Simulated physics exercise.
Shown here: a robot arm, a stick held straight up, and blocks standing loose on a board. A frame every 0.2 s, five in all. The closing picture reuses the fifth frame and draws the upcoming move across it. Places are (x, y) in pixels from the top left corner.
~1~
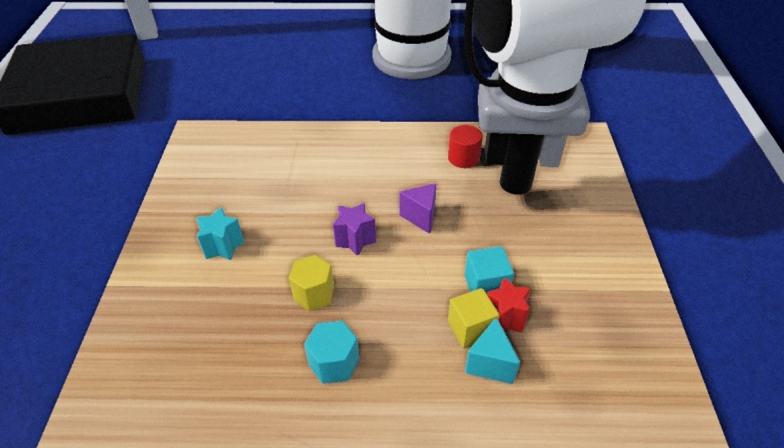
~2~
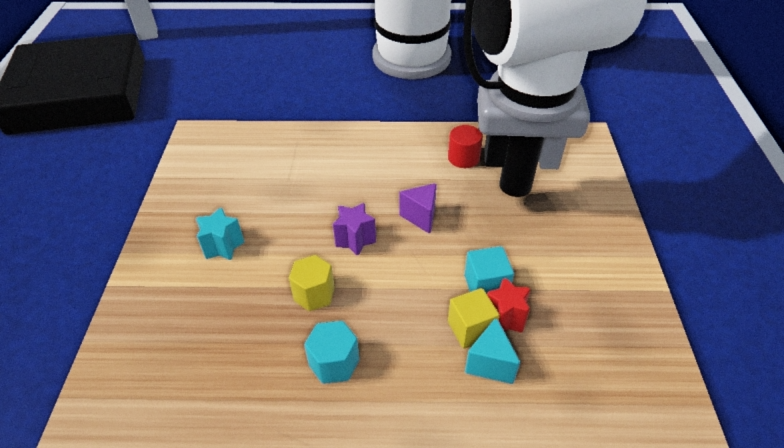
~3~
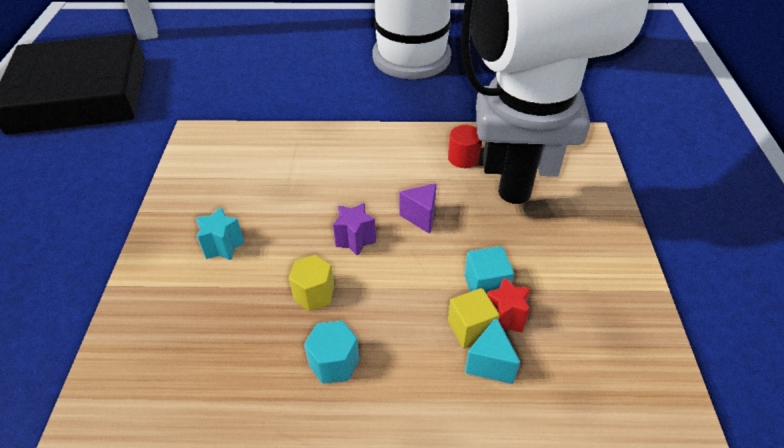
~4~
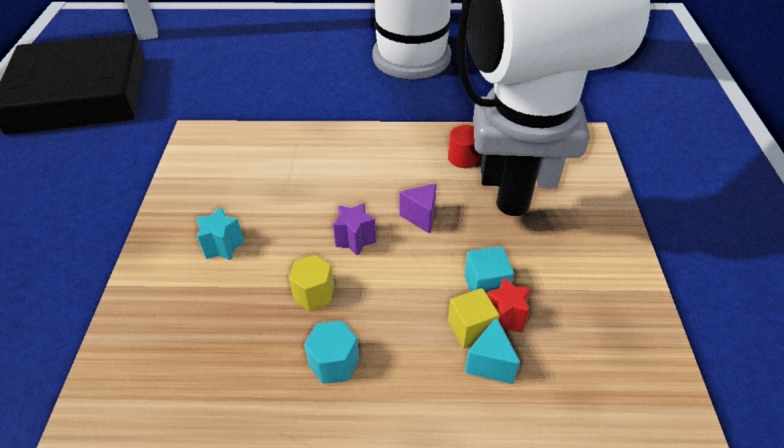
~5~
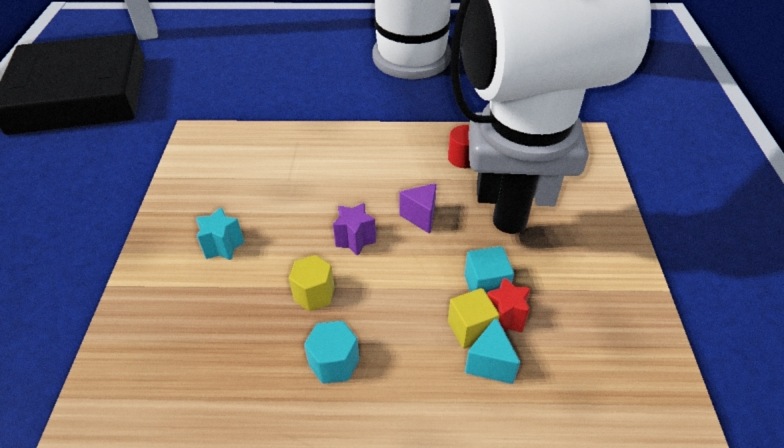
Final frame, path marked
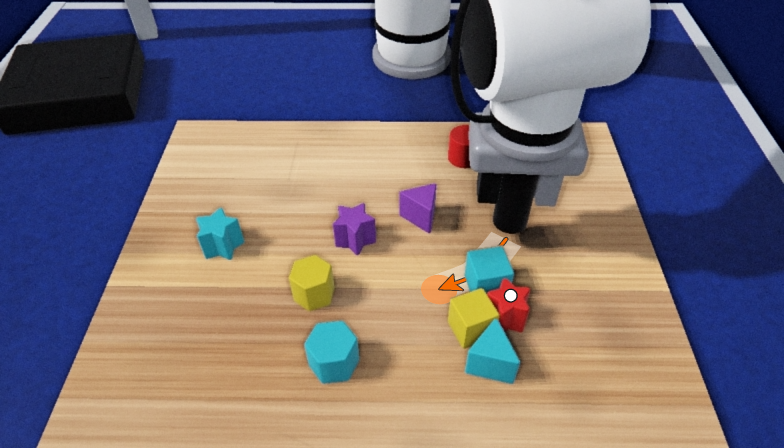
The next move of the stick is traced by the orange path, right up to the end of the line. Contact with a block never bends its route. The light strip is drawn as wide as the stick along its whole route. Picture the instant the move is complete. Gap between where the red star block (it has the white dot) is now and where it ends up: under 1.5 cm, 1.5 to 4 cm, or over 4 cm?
My answer is that it shifts 1.5 to 4 cm.
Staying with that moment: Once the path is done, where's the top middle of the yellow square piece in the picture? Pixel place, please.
It comes to (470, 333).
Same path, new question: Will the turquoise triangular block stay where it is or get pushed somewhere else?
At the moment the path ends, the turquoise triangular block no longer stands where it did.
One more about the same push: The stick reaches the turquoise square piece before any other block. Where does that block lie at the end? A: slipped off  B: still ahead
My answer is option A.
The drawn path runs from (506, 239) through (481, 270) to (439, 289); the dot is on the red star block.
One third of the way, stick (493, 242); turquoise square piece (491, 266); red star block (512, 299).
Two thirds of the way, stick (472, 261); yellow square piece (470, 326), turned 20° anticlockwise; turquoise square piece (479, 286); turquoise triangular block (497, 350); red star block (512, 316), turned 25° anticlockwise.
At the end, stick (441, 272); yellow square piece (470, 333), turned 20° anticlockwise; turquoise square piece (473, 290); turquoise triangular block (499, 355); red star block (512, 317), turned 30° anticlockwise.
